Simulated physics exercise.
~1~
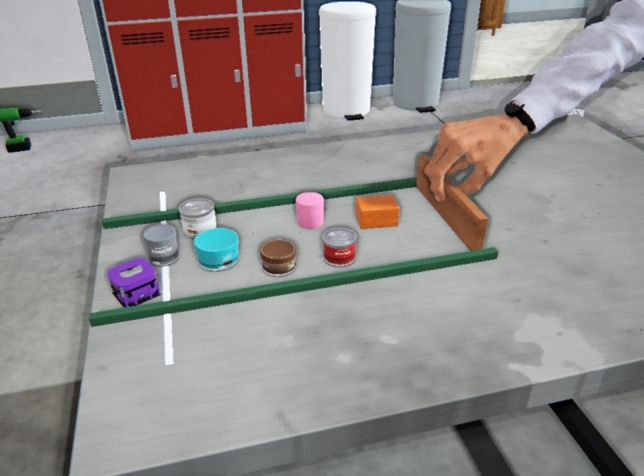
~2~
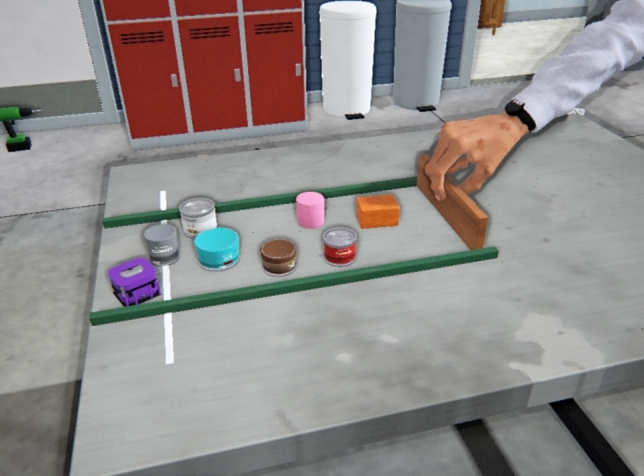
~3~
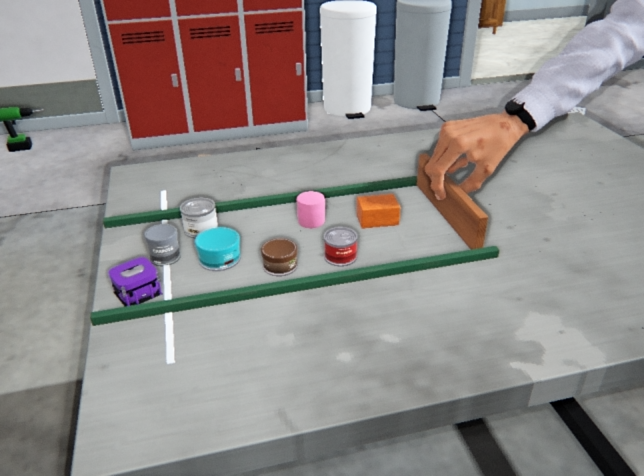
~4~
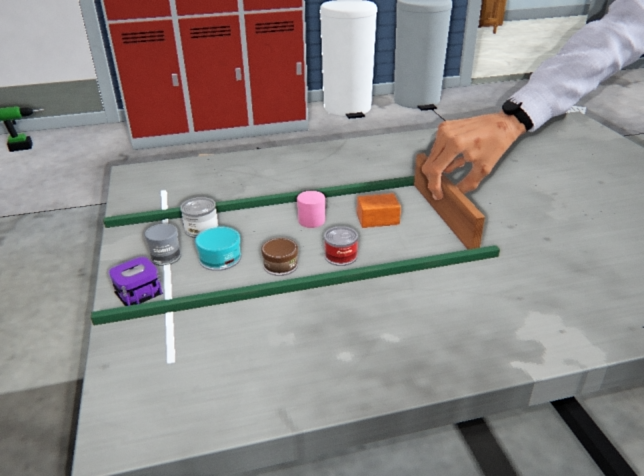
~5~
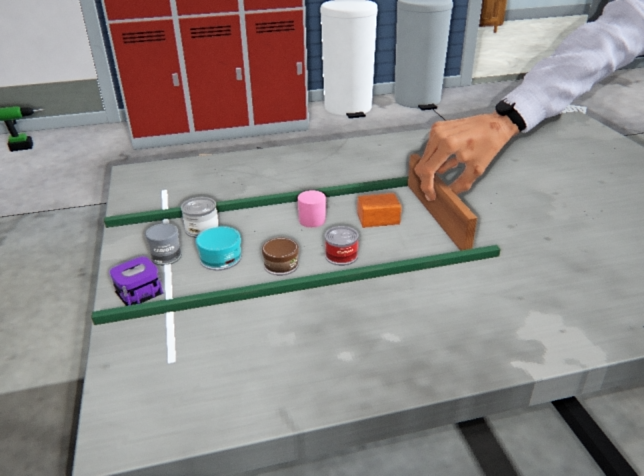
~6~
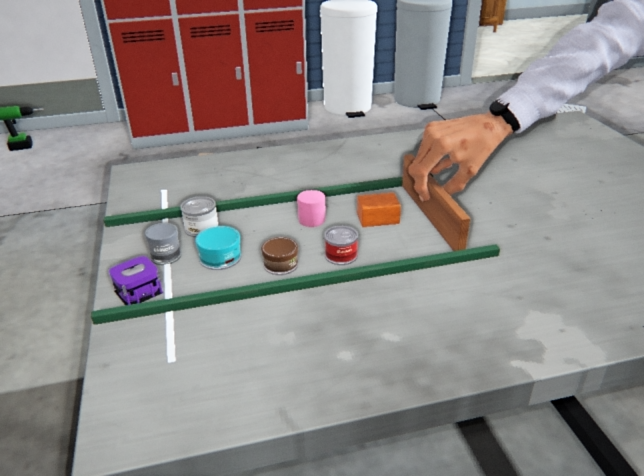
Hand sliding a wooden board slightly left between green rails on a grey table, the scattered small pots and containers staying still.
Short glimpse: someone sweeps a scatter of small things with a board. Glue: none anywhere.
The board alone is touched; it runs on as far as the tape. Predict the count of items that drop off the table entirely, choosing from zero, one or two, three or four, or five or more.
A lone one or pair goes over.
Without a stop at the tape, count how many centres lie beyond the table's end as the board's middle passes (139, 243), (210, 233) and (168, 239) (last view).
5, 0 and 1.
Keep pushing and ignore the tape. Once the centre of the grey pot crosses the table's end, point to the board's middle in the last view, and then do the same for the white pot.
Its middle is about (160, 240) and about (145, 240).
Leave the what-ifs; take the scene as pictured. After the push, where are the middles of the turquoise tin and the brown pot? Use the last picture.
First at (117, 268); second at (114, 294).
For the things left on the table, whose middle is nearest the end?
That would be the grey pot, the foremost.
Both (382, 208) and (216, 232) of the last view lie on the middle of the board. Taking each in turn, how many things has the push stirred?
The counts are 1 and 8.
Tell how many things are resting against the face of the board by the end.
The figure is 3.
Early on, none off yet; purple case at rest near (136, 281); grey pot at rest near (164, 244); white pot at rest near (200, 217).
Finally, the number that fall off is one or two; lost, purple case.
